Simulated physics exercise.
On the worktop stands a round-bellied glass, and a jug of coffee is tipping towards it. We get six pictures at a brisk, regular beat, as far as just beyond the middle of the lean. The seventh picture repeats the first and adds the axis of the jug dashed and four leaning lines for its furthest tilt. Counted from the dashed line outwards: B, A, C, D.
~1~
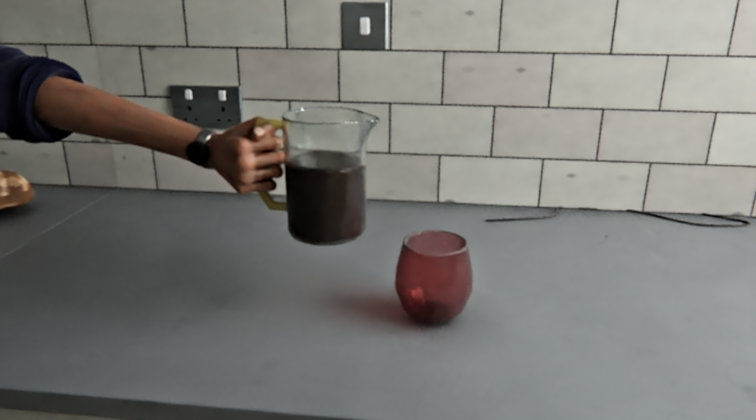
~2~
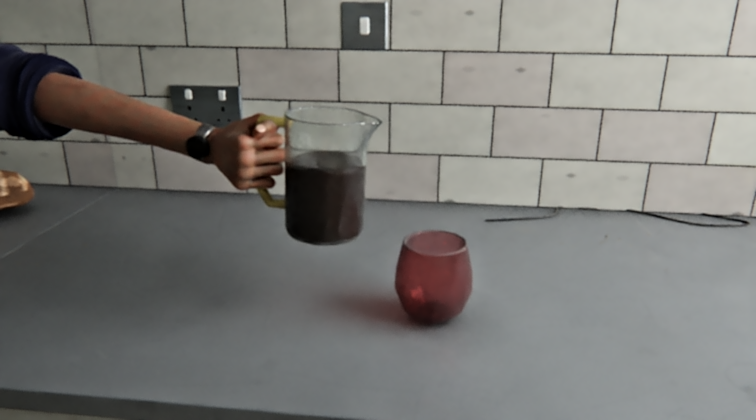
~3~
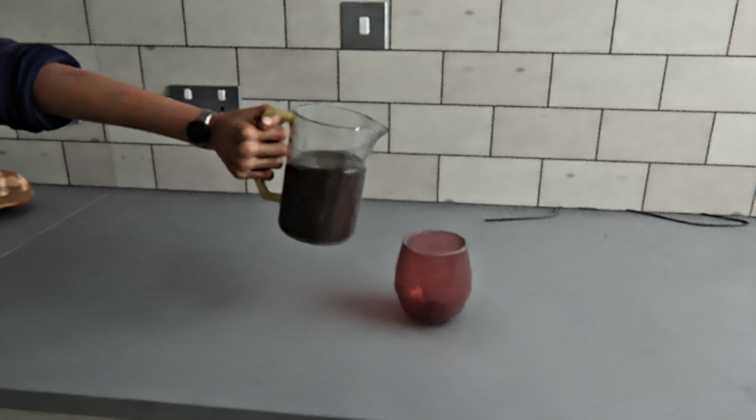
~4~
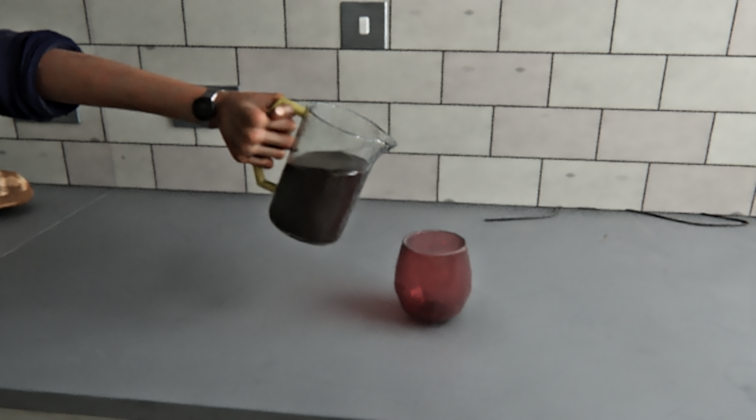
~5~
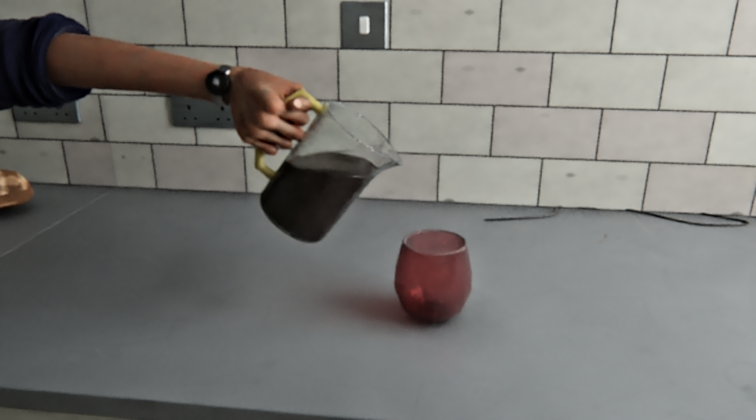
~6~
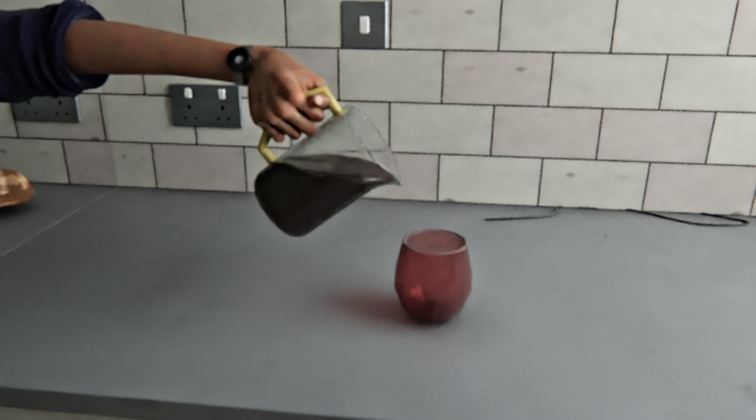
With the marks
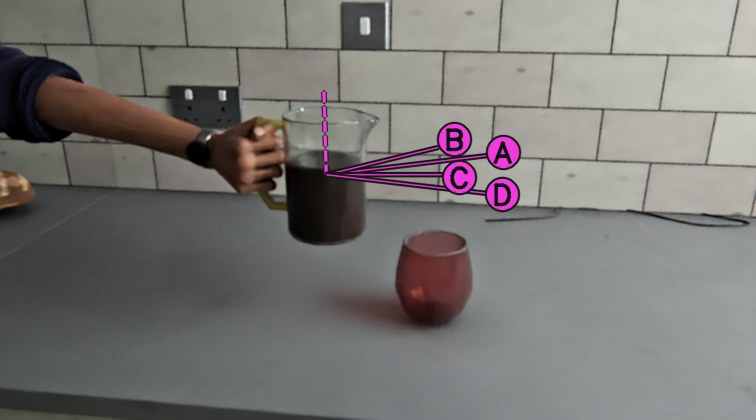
The video shows a hand holding a glass jug of dark liquid by its yellowish handle above a grey worktop, gradually tilting it rightward near a red round-bellied glass, with no liquid leaving the jug.
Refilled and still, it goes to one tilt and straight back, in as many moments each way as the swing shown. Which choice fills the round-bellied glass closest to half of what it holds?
The best mark is B.
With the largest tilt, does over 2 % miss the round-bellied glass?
Yes, it does.
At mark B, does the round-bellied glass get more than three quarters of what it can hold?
No, it does not.
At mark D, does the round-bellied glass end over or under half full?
Over.
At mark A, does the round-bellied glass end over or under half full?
Over half.
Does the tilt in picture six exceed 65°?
No, it does not.
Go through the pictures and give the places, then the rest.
Upright, lip at (378, 119); rim of the round-bellied glass round (435, 242); nothing has left yet.
Tipped about 3°, lip at (380, 122); nothing has left yet.
Tipped about 10°, lip at (387, 130); nothing has left yet.
Tipped about 22°, lip at (395, 144); nothing has left yet.
Tipped about 37°, lip at (401, 163); nothing has left yet.
Tipped about 52°, lip at (402, 182); nothing has left yet.
On the marked copy, A at (486, 155); B at (438, 147); C at (441, 174); D at (485, 193).
With A, the round-bellied glass ends with about 68 % of what it can hold.
With B, the round-bellied glass ends with about 50 % of what it can hold.
With C, the round-bellied glass ends with about 82 % of what it can hold; 3 % of the coffee is spilt.
With D, the round-bellied glass ends with about 77 % of what it can hold; 19 % of the coffee is spilt.
